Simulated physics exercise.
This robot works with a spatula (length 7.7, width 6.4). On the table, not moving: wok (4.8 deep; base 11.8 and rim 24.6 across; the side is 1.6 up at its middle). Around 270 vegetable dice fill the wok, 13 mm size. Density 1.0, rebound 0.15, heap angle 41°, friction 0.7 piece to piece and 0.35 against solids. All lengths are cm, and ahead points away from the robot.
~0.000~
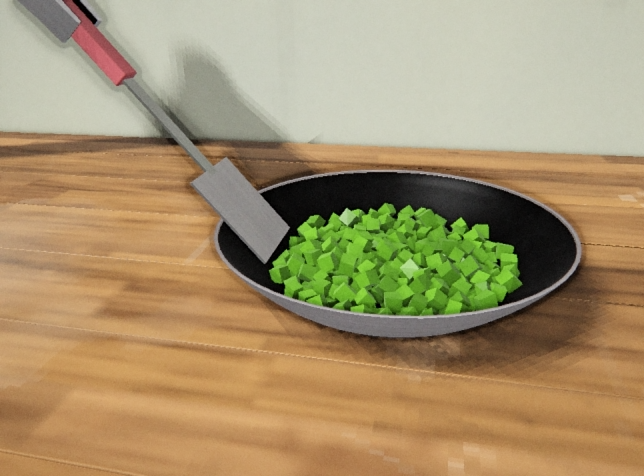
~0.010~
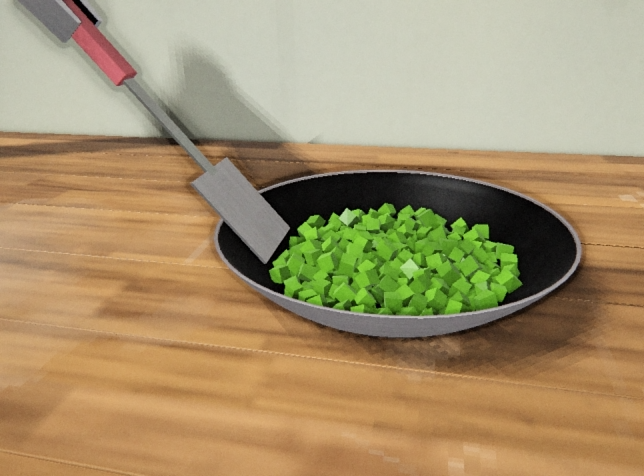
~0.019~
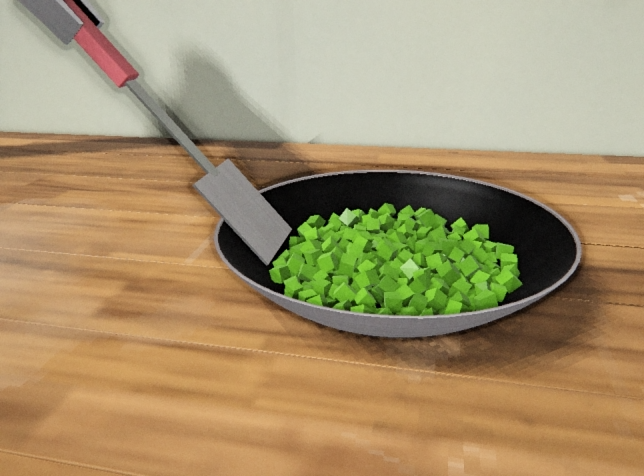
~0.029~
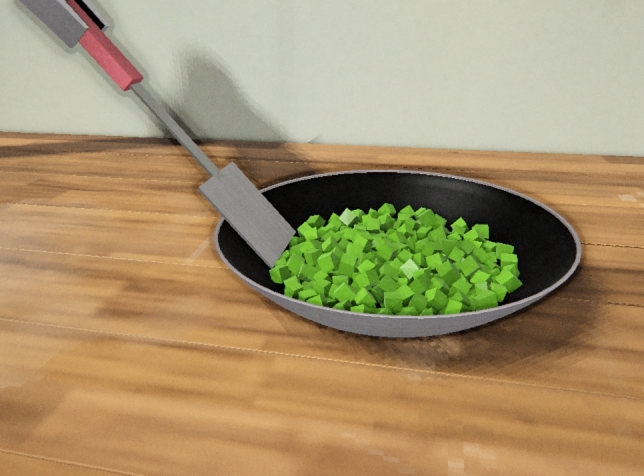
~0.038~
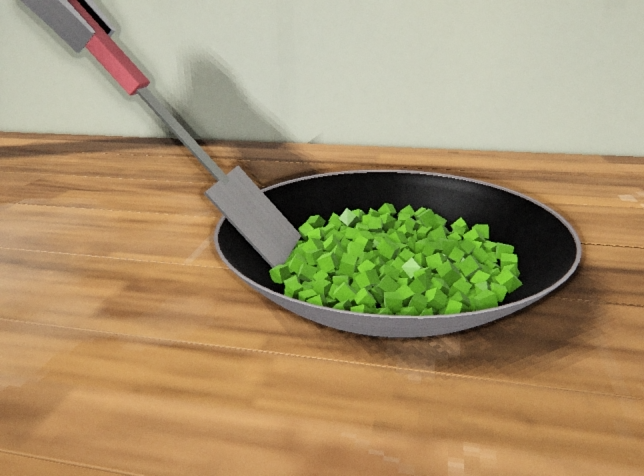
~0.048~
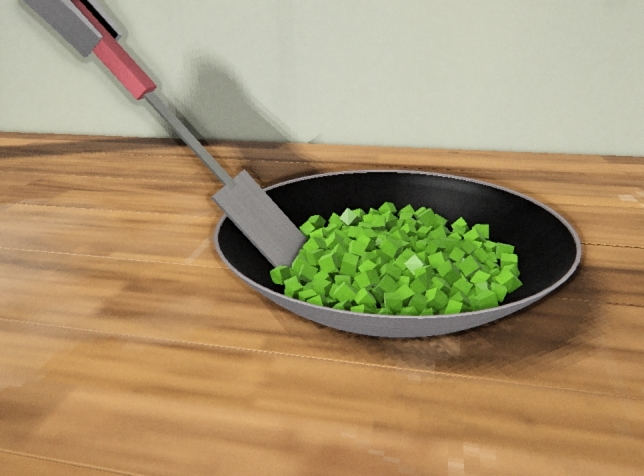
A robot arm moves a spatula slightly right and down against green cubes in a wok.
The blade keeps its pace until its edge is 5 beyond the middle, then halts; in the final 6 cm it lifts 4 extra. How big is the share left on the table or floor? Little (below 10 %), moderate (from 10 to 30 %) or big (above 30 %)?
Share on the table or floor: Little (below 10 %).
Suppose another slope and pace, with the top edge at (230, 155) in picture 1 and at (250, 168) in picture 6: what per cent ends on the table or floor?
Some 10 per cent.
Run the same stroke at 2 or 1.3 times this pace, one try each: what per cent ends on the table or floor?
Some 15 and 10 per cent.
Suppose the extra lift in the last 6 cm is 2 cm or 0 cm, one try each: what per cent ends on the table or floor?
About 10 and 10 per cent.
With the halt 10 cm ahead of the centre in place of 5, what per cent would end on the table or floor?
In that case some 40 per cent.
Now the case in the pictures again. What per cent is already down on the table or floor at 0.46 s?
Some 5 per cent.
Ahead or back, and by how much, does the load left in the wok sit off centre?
About 4.0 cm ahead.
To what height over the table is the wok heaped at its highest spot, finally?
About 6.5 cm.
By 0.13 s, sloping 49°, highest piece 5 above the table; 271 in the wok.
By 0.22 s, sloping 49°, highest piece 7 above the table; 265 in the wok, 6 on the blade or in flight.
By 0.46 s, sloping 49°, highest piece 6 above the table; 258 in the wok, 11 on the table or floor, 2 on the blade or in flight.
By 1.51 s, sloping 49°, highest piece 6 above the table; 257 in the wok, 14 on the table or floor.
Final count, 257 in the wok, 14 on the table or floor. That is 5 % on the table or floor.
